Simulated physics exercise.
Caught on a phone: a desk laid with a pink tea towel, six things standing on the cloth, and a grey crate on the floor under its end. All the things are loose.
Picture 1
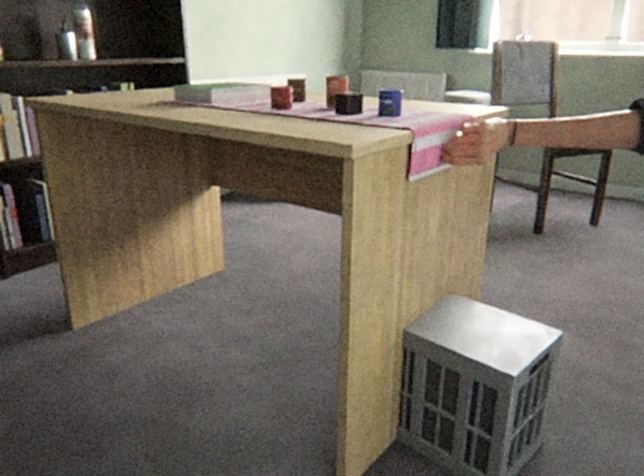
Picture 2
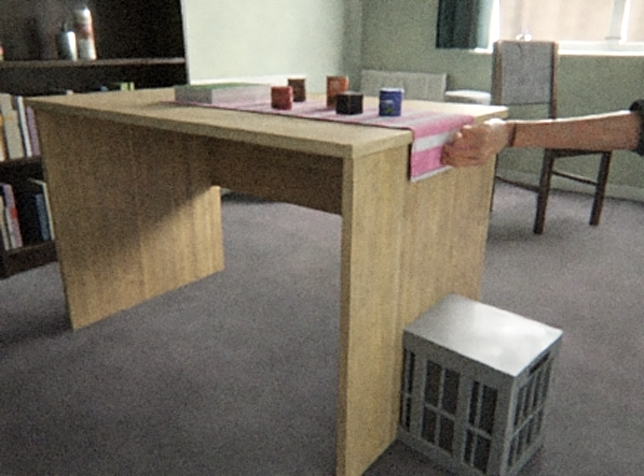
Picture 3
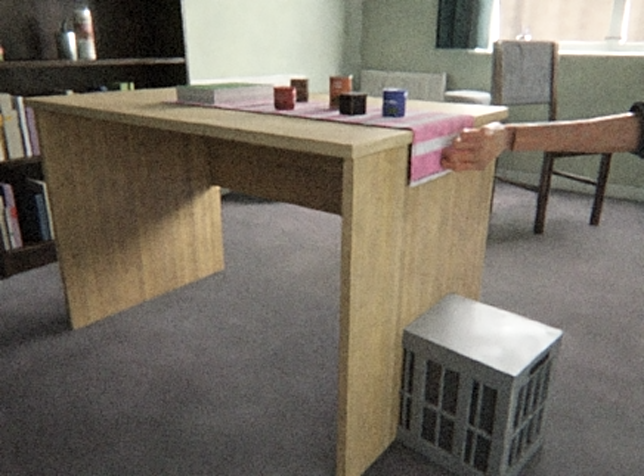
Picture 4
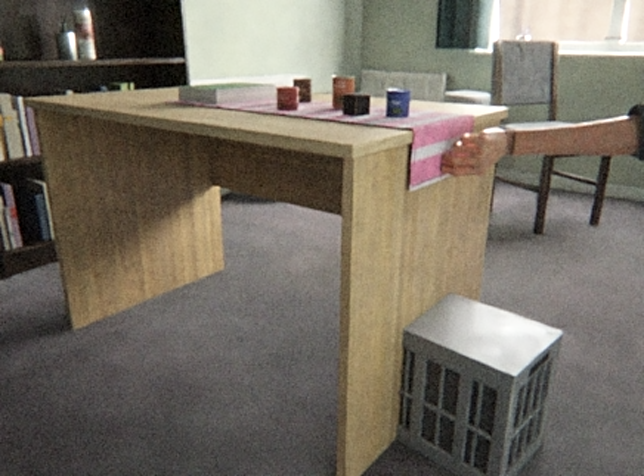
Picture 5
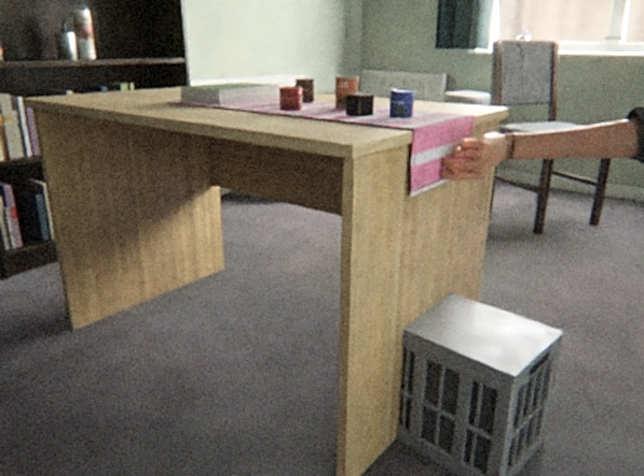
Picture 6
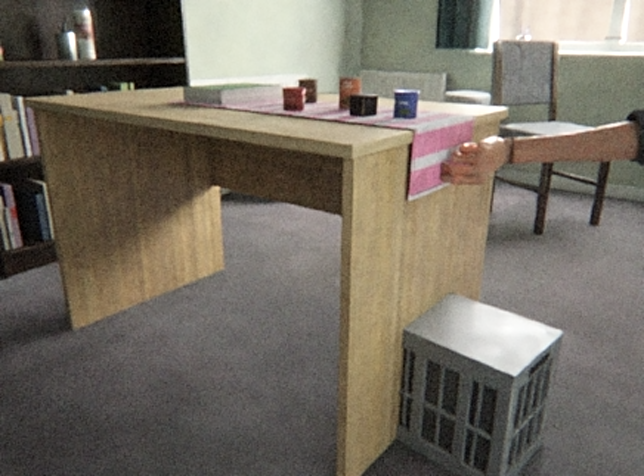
Pink cloth being drawn slowly down over a desk's right end by a hand, the small pots on it shifting slightly right.
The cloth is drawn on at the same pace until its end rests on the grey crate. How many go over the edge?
The answer is three.
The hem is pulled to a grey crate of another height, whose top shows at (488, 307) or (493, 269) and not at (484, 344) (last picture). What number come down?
It would be 2 and 1.
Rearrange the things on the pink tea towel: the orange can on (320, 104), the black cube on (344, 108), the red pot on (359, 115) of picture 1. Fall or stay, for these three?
The orange can remains up, the black cube falls, the red pot drops off.
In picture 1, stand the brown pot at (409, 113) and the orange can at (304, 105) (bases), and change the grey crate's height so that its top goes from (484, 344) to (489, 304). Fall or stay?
The brown pot goes over; the orange can holds on.
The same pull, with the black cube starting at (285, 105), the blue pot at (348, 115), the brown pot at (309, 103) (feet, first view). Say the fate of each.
The black cube stays on; the blue pot comes down; the brown pot holds on.
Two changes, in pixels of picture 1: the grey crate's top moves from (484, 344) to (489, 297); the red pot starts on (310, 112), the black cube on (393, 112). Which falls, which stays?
The red pot stays on, the black cube tumbles off.
Soon after, hem near (438, 264); blue pot gone.
After that, hem on the crate; blue pot and black cube gone.
In the end, hem on the crate; blue pot, black cube and orange can gone. Over the edge go three.
